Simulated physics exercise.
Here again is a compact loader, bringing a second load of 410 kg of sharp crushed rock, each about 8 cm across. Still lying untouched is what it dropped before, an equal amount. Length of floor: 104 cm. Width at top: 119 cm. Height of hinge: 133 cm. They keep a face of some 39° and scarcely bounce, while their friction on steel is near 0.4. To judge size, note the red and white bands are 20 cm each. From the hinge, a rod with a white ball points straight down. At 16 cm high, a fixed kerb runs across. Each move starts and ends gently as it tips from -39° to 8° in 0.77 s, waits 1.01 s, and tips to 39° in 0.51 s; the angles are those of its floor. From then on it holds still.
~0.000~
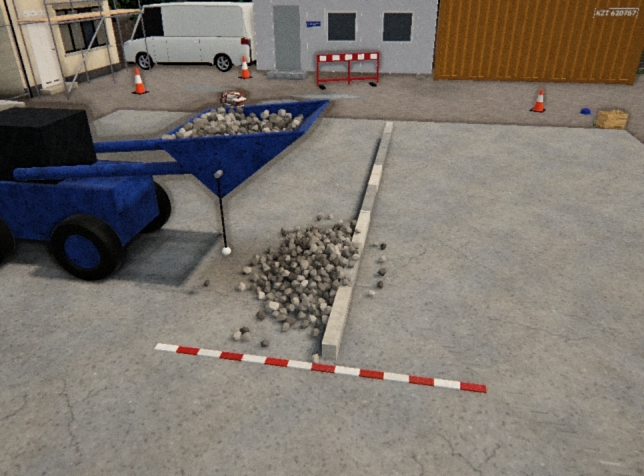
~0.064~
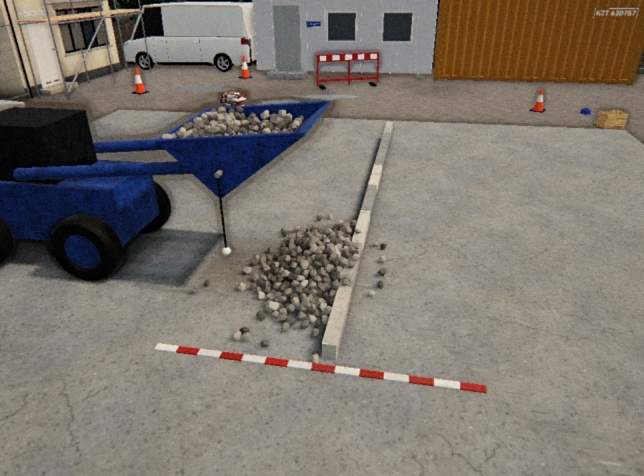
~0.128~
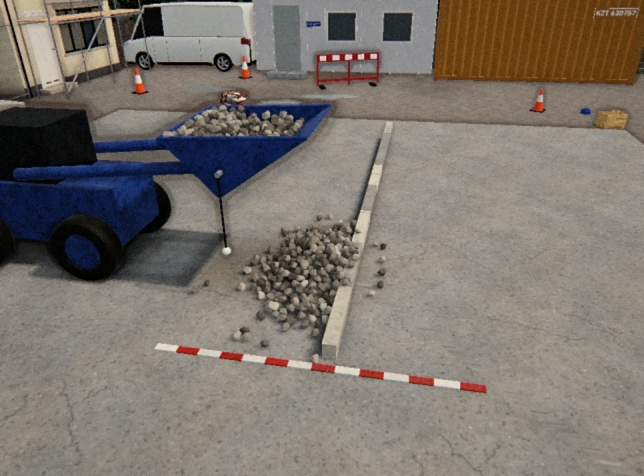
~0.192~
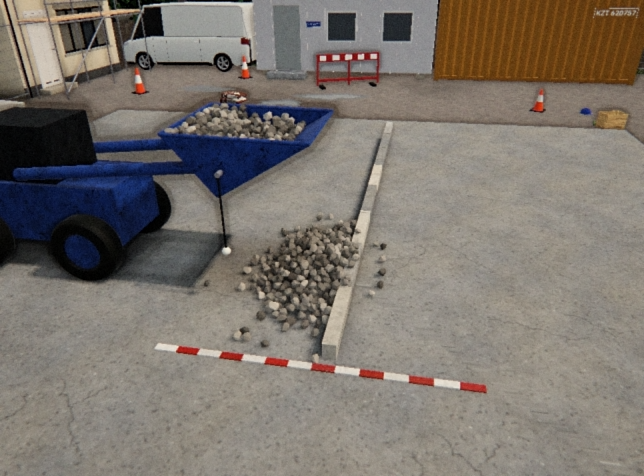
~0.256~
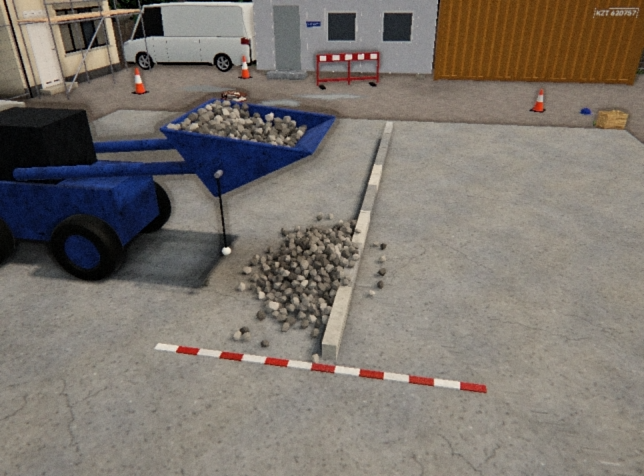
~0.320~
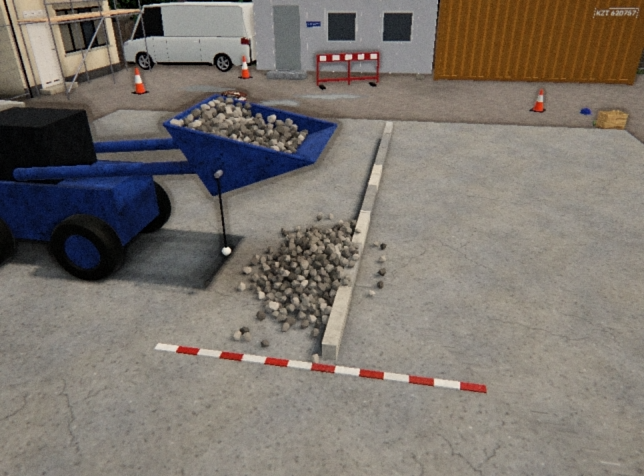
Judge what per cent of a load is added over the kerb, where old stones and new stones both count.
The amount added is about 34 per cent of a load.
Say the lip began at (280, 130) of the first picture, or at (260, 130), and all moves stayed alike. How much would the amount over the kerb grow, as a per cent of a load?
Around 10 percent, then around 0 percent.
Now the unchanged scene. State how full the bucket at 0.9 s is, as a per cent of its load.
Close to 100 per cent of the load.
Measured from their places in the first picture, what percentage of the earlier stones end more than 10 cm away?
Roughly 5 % of them.
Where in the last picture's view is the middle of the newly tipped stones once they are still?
Their centre rests close to (339, 260).
After 0.6 s the floor is at 1°; in per cent of one load, 100 in the bucket, 99 on this side of the kerb, 1 over the kerb; the foremost stones are at (374, 263).
After 0.9 s the floor is at 8°; in per cent of one load, 100 in the bucket, 99 on this side of the kerb, 1 over the kerb; the foremost stones are at (374, 263).
After 2.7 s the floor is at 39°; in per cent of one load, 39 in the bucket, 159 on this side of the kerb, 2 over the kerb; the foremost stones are at (377, 263).
After 5.5 s the floor is at 39°; in per cent of one load, 0 in the bucket, 165 on this side of the kerb, 35 over the kerb; the foremost stones are at (461, 298). Net gain over the kerb, 34.
